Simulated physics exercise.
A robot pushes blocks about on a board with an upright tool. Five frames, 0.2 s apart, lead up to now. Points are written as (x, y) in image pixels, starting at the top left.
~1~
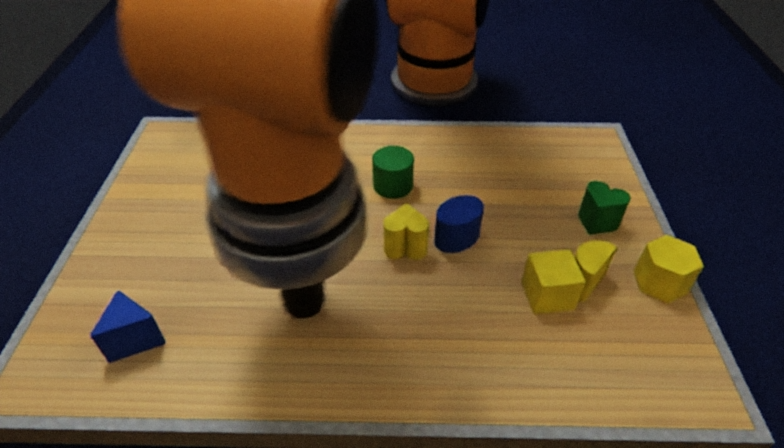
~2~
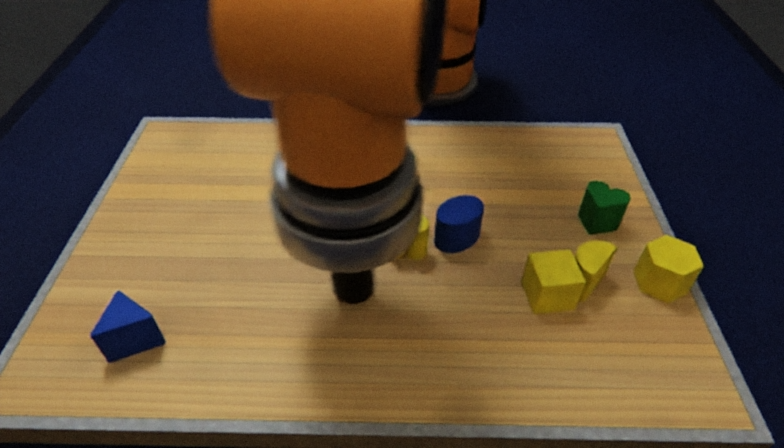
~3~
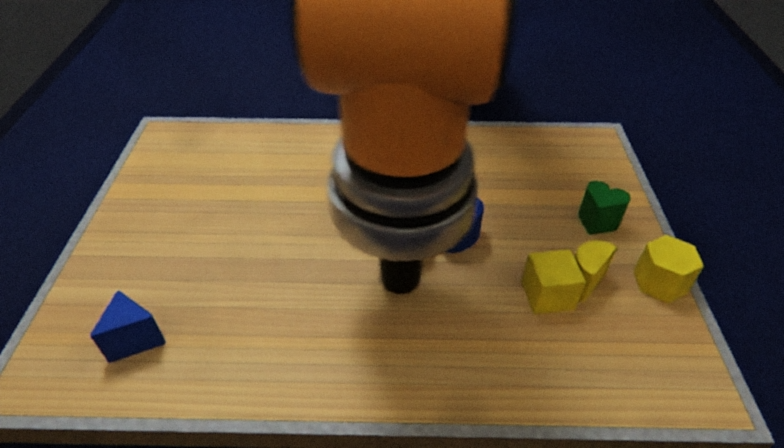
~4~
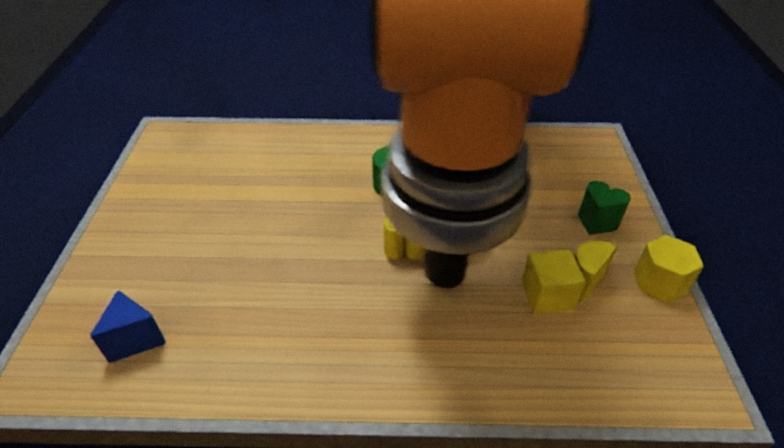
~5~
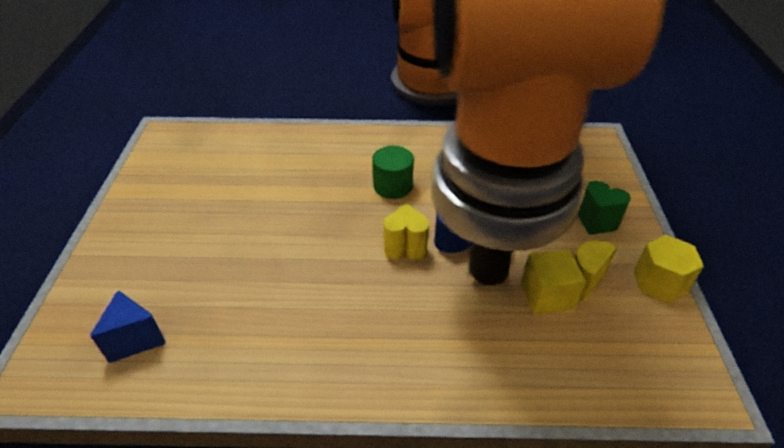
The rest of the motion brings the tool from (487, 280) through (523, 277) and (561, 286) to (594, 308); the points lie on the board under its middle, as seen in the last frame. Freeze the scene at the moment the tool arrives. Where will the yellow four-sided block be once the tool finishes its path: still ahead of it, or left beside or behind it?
The tool keeps it before itself.
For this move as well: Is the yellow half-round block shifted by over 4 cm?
Final answer: No.
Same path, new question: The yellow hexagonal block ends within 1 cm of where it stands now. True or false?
The statement is true.
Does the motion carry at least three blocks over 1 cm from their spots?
Answer: No.
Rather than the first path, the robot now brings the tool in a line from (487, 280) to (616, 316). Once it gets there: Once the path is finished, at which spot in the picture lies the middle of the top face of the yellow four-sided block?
At roughly (676, 311).
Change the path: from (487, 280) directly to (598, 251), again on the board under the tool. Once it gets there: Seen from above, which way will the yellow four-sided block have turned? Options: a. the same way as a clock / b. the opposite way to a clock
I choose a.
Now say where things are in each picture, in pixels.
In the first picture, lower end of the tool (304, 302), tops of blocks, blue oval (461, 209), yellow four-sided block (557, 267), yellow half-round block (595, 254), yellow hexagonal block (675, 254).
In the second picture, tool (354, 289), blocks as before.
In the third picture, tool (400, 279), blocks as before.
In the fourth picture, tool (445, 274), blocks as before.
In the fifth picture, tool (488, 271), blue oval hidden, yellow four-sided block (557, 267), yellow half-round block (595, 254), yellow hexagonal block (675, 254).
On the path given first. One third of the way, tool (526, 267); yellow four-sided block (573, 272), turned 25° clockwise; yellow half-round block (611, 256), turned 40° anticlockwise.
Two thirds of the way, tool (564, 277); yellow four-sided block (601, 289), turned 65° clockwise; yellow half-round block (615, 257), turned 50° anticlockwise.
At the end, tool (598, 299); blue oval not moved; yellow four-sided block (630, 317), turned 90° clockwise; yellow half-round block (625, 259), turned 75° anticlockwise; yellow hexagonal block not moved.
